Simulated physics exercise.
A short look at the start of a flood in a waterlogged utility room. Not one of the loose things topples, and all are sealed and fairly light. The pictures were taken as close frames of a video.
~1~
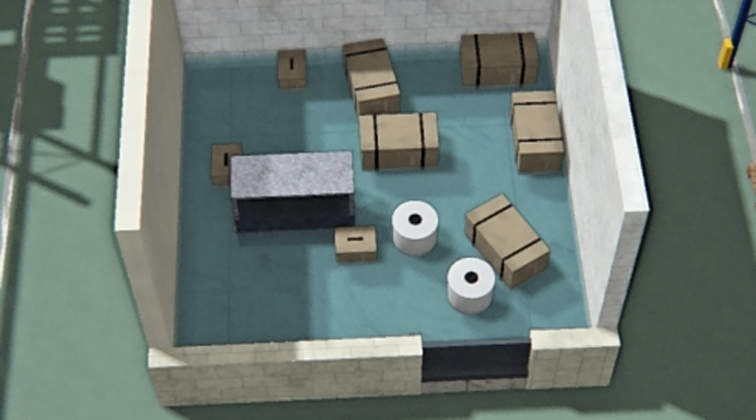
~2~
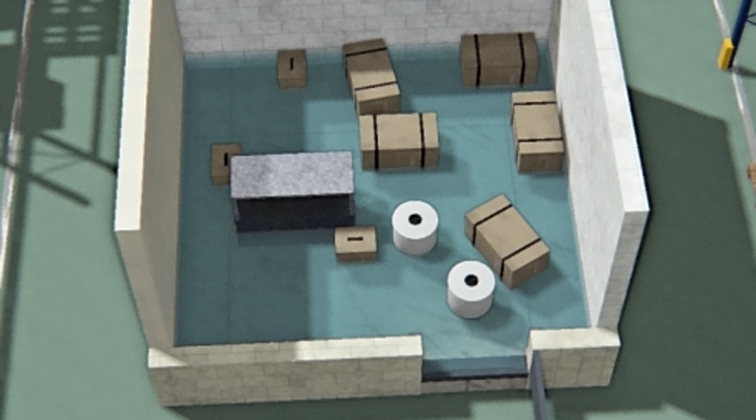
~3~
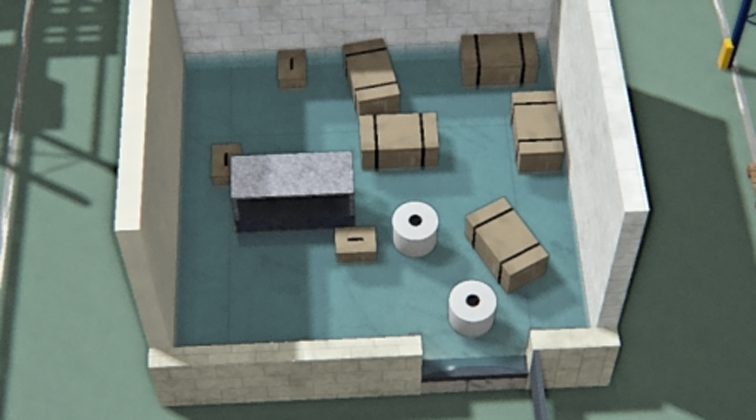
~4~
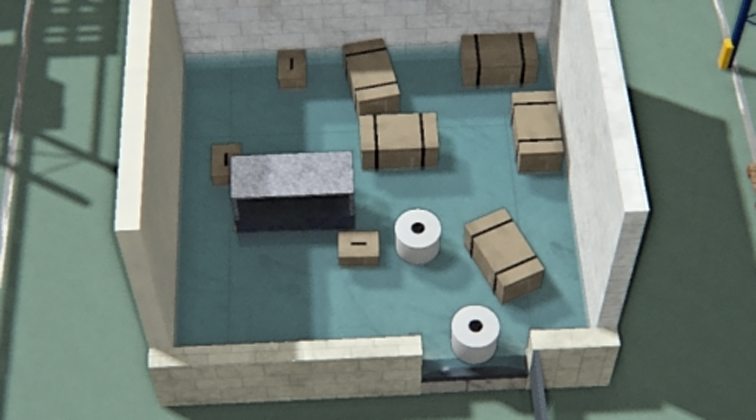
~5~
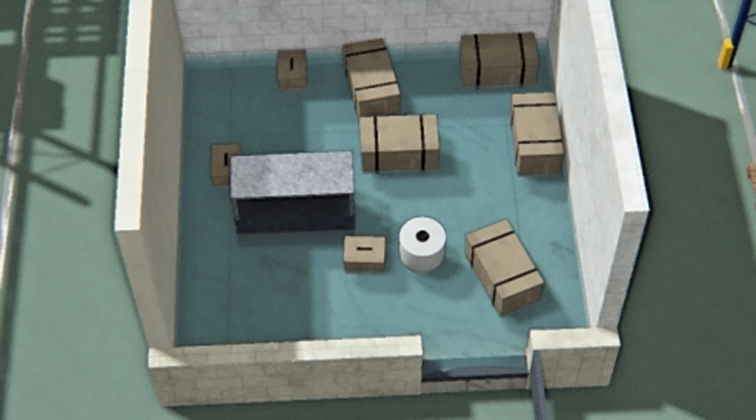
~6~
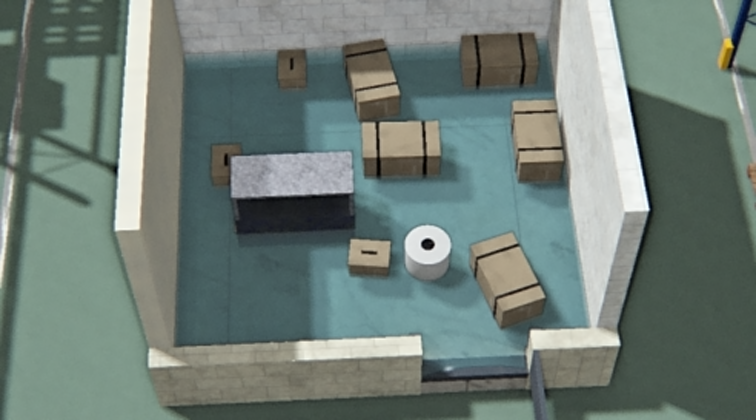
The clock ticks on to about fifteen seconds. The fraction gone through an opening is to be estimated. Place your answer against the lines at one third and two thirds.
It sits between the two lines.
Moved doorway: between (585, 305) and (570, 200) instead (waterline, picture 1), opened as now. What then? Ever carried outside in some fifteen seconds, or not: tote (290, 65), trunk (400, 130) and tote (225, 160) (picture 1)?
First held back, then flushed away, then held back.
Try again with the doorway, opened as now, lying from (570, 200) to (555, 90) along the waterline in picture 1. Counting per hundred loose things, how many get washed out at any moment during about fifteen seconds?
Close to 80 %, I think.
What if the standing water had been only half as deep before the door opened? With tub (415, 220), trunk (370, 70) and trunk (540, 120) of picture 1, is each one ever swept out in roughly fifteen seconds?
In sequence they are removed, not removed and not removed.
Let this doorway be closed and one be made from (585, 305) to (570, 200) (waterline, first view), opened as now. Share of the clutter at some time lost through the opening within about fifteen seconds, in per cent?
Roughly 70 in a hundred.
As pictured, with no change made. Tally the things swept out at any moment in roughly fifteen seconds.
That works out to 5.
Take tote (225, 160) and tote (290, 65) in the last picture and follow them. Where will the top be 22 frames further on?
(205, 228) and (329, 82), roughly.
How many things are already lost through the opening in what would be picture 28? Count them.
5 in all.
A moment on, 1 of 10 are out; 9 afloat.
Next, 3 of 10 are out; 7 afloat.
Later, 5 of 10 are out; 5 afloat.
In the end, 5 of 10 are out; 5 afloat.
